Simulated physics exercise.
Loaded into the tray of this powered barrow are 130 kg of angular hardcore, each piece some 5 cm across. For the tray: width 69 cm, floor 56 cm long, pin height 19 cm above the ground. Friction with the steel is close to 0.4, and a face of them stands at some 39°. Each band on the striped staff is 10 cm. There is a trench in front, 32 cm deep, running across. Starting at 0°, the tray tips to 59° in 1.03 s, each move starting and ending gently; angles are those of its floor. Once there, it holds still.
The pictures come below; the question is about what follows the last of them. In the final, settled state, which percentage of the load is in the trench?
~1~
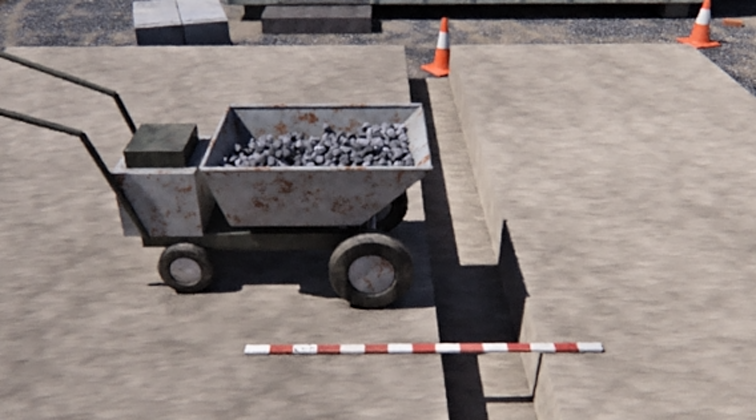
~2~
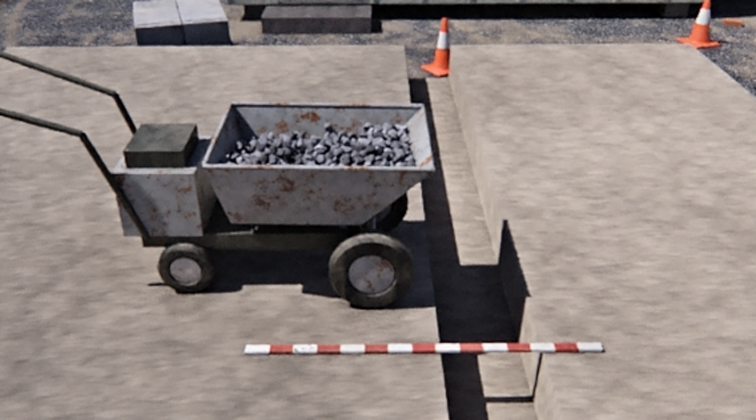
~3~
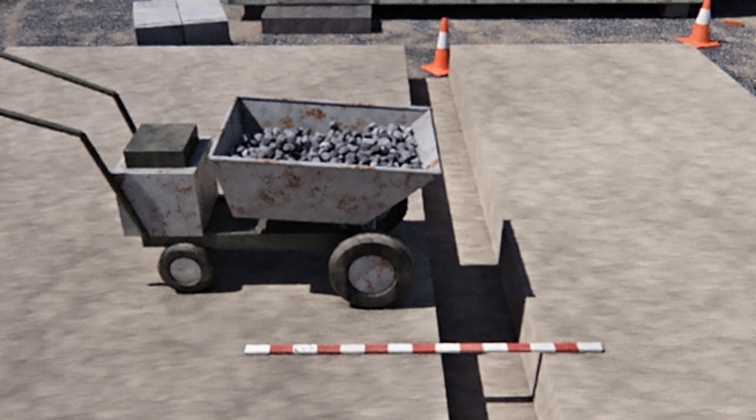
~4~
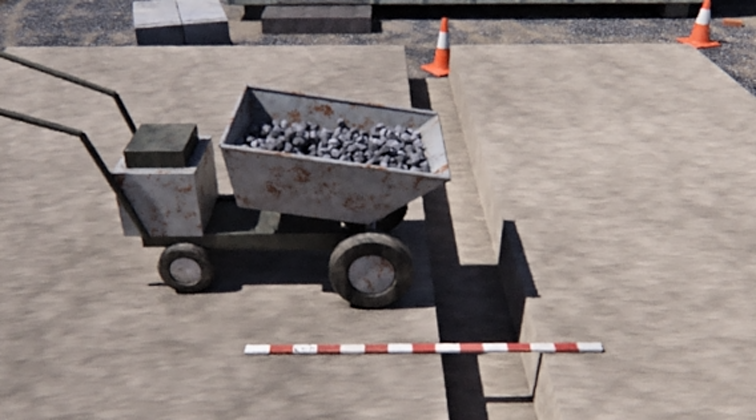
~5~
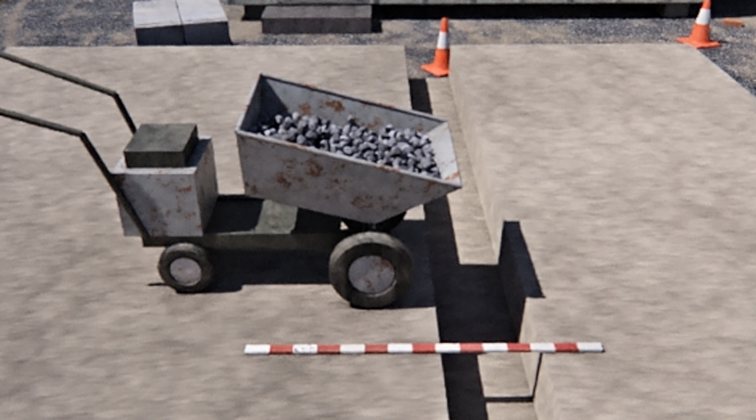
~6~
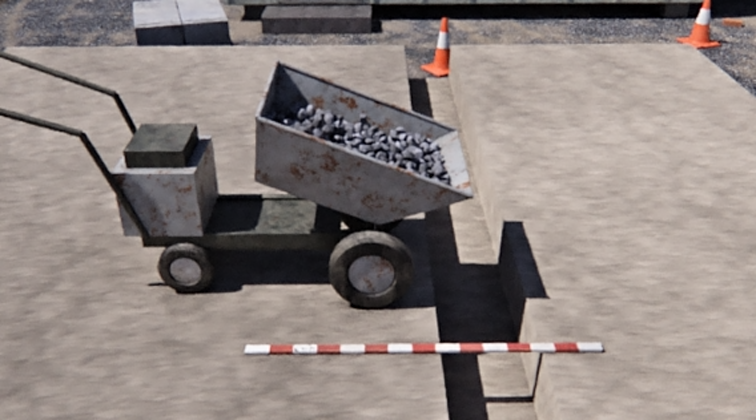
36 per cent is in the trench.
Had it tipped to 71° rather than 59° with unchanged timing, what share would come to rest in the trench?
With that change, near 60 per cent.
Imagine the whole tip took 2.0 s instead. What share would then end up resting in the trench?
In that case some 40 per cent.
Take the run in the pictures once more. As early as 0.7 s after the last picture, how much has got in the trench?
Around 5 per cent of it.
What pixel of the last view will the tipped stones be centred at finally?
Around (502, 306).
Then, 0.3 s after the last picture the floor is at 50°, 100 % in the tray; the foremost stones are at (479, 219).
Then, 0.7 s after the last picture the floor is at 59°, 96 % in the tray, 4 % in the trench; the foremost stones are at (520, 247).
Then, 1.0 s after the last picture the floor is at 59°, 72 % in the tray, 13 % in the trench, 16 % past the trench; the foremost stones are at (582, 271).
Then, 3.0 s after the last picture the floor is at 59°, 45 % in the tray, 36 % in the trench, 19 % past the trench; the foremost stones are at (618, 259).
